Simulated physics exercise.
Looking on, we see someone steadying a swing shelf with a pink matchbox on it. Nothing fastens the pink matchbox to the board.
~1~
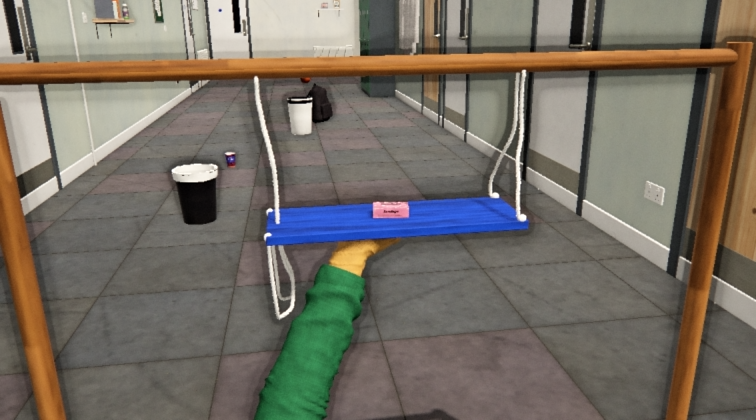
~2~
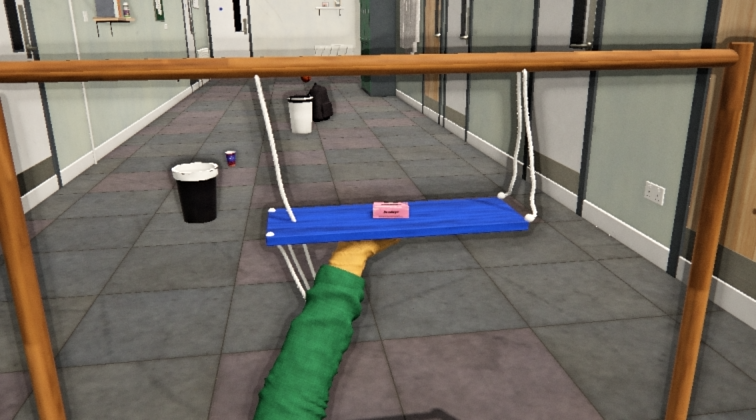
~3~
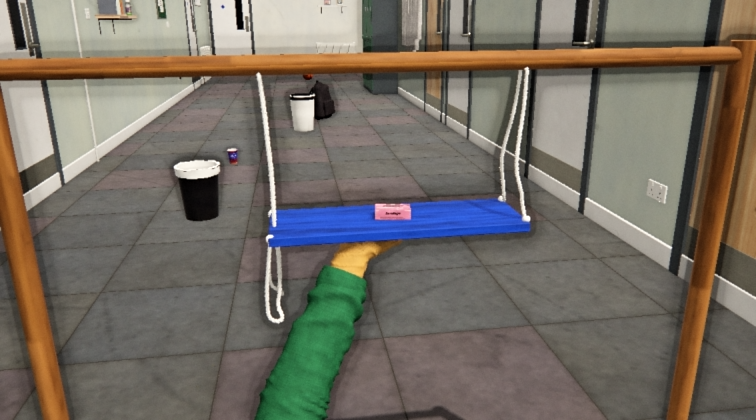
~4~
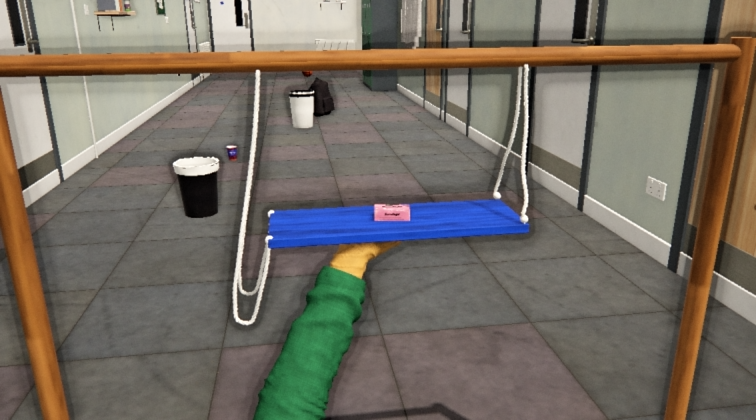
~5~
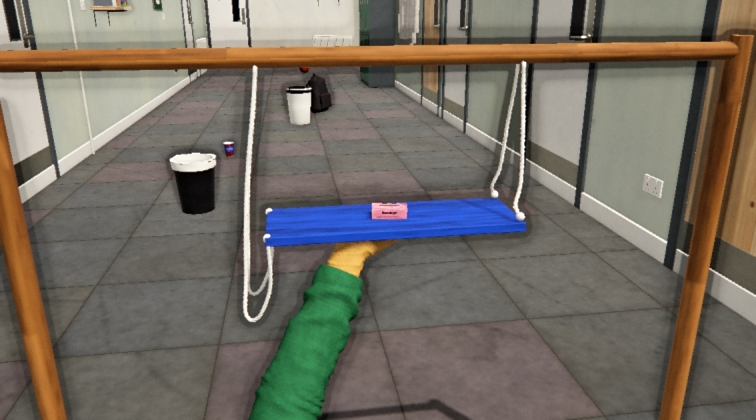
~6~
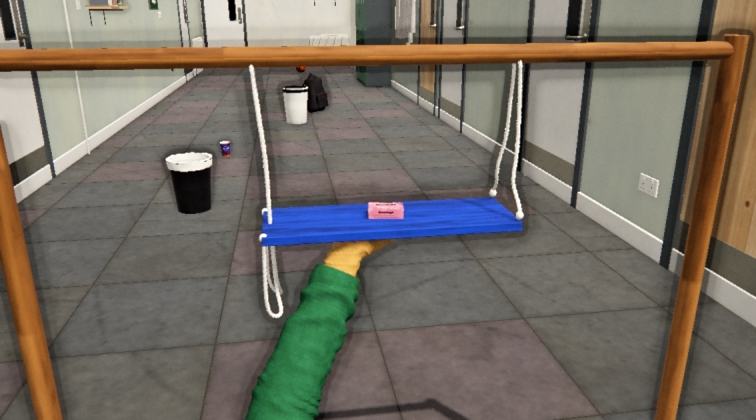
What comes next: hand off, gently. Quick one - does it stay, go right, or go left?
It goes left.
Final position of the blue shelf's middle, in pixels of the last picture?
Look near (418, 297) in the last picture.
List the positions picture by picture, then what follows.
In the first frame, pink matchbox (391, 210); blue shelf (402, 233).
In the second frame, pink matchbox (391, 211).
In the third frame, pink matchbox (393, 212).
In the fourth frame, pink matchbox (392, 212); blue shelf (403, 236).
In the fifth frame, pink matchbox (389, 211).
In the sixth frame, pink matchbox (386, 211); blue shelf (396, 235); left strings slack, hanging in a loop; right strings almost straight.
Then, 0.78 s past the final frame, board tipped 28° down to the left; matchbox on the floor.
Then, 1.42 s past the final frame, board tipped 38° down to the left; matchbox on the floor.
When it is over, board tipped 48° down to the left; matchbox on the floor. The pink matchbox slides off to the left.
